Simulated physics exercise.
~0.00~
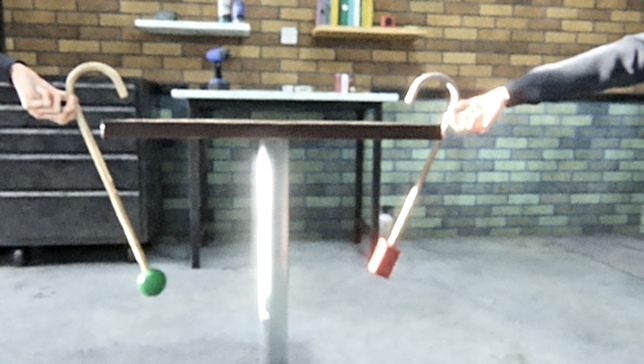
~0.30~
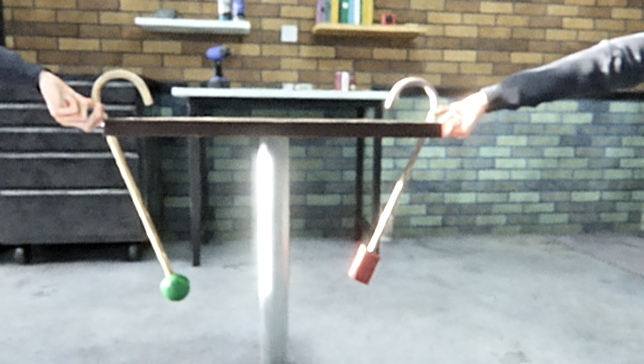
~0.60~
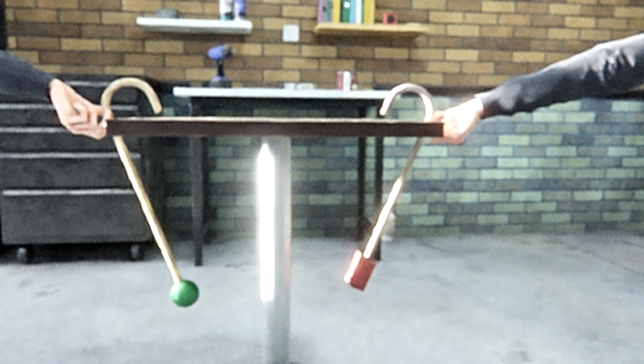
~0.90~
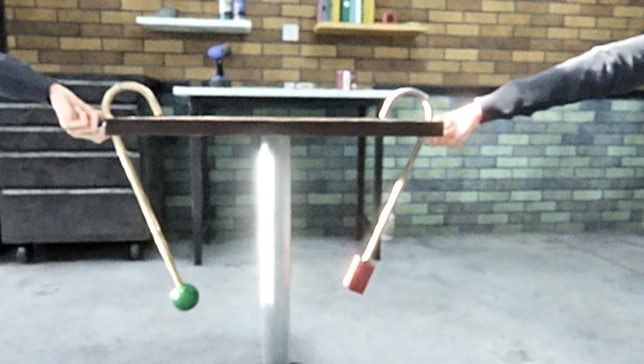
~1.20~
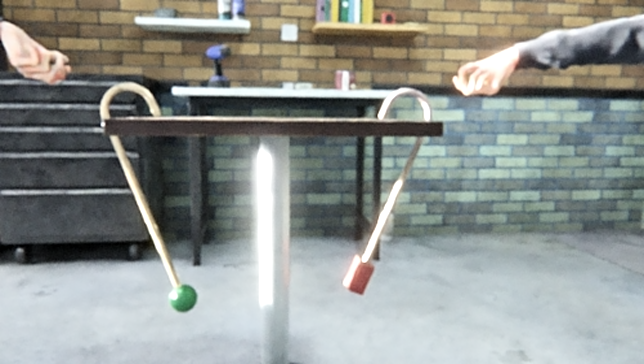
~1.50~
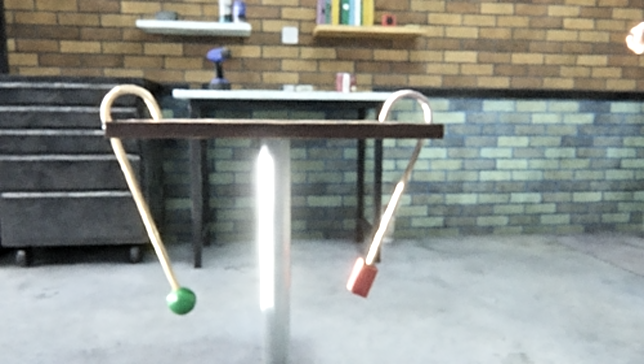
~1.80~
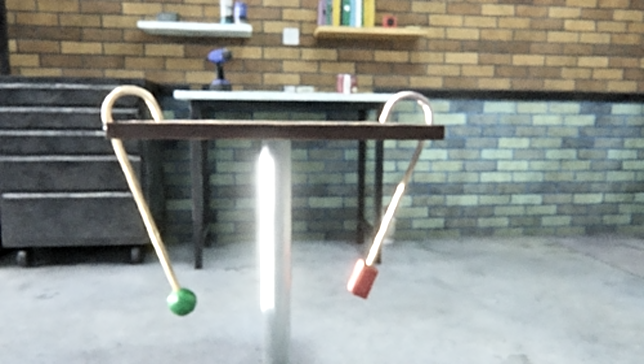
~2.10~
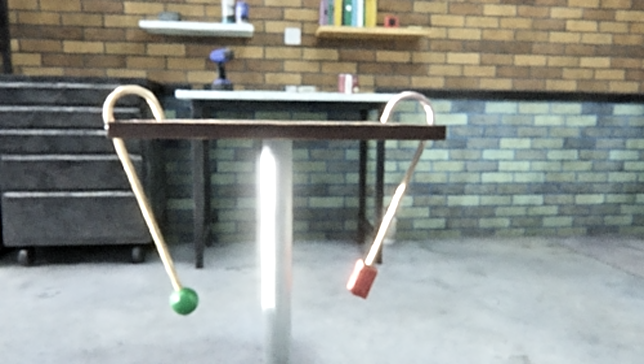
In the video, two hands hook a cane-handled stick with a green ball end over a table's left edge and another with a red block end over the right edge. The hands let go and withdraw, and both sticks stay hanging, slanting inward beneath the tabletop.
